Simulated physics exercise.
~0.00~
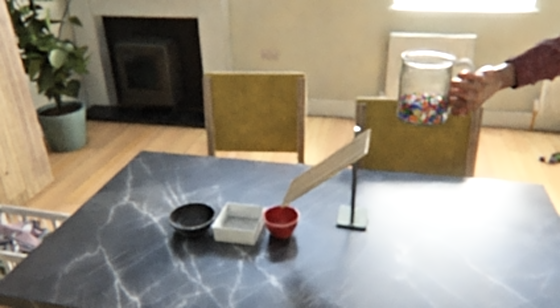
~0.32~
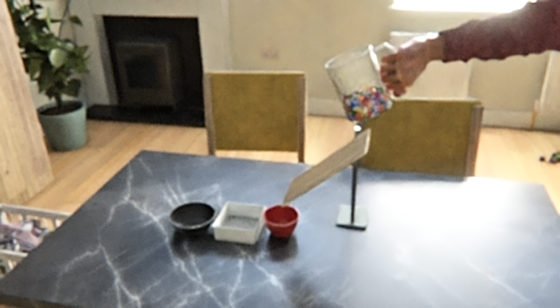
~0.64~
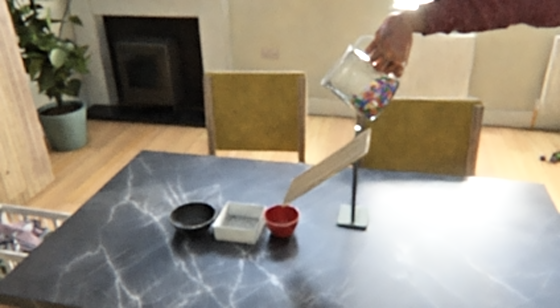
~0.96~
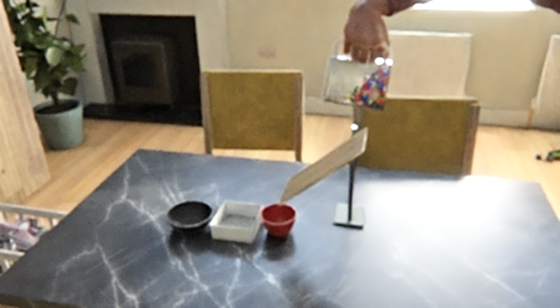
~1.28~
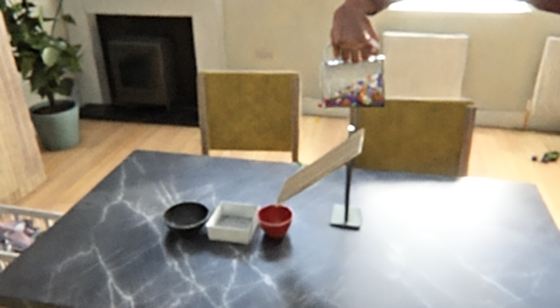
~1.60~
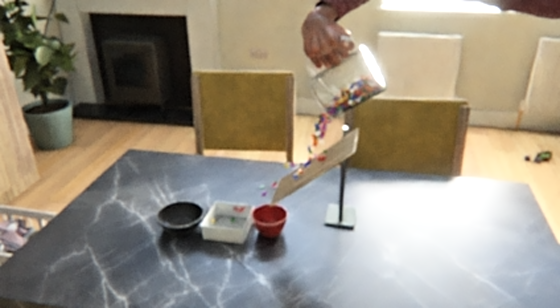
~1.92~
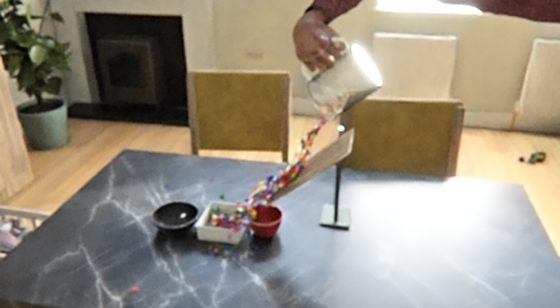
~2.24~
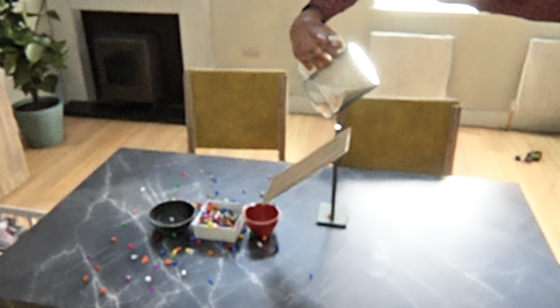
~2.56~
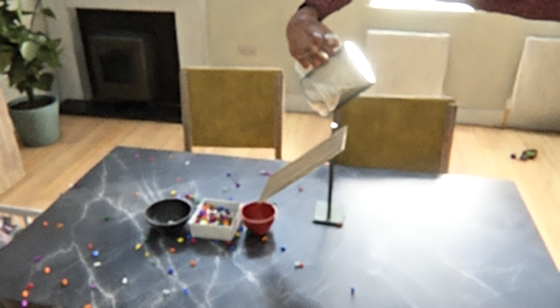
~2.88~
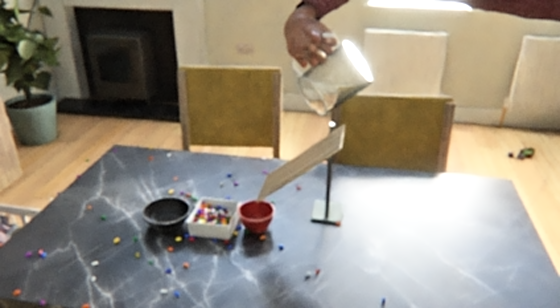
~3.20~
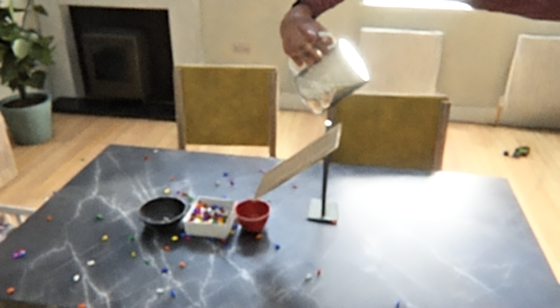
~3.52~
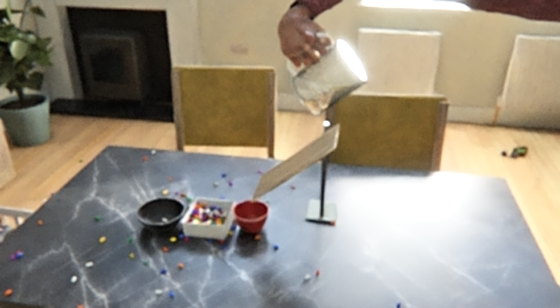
On a dark marbled table in a room with a fireplace, a black bowl, a white tin and a red bowl stand in a row below a sloping board on a stand. A hand brings in a clear jug of colourful jelly beans from the right and tilts it above the board. The jug tips onto its side, then turns further until the beans spill out and rush down the slope to the left. Most land in the white tin, while many others scatter across the table. The hand keeps holding the emptied jug tipped over as everything settles, with few beans in the red bowl.
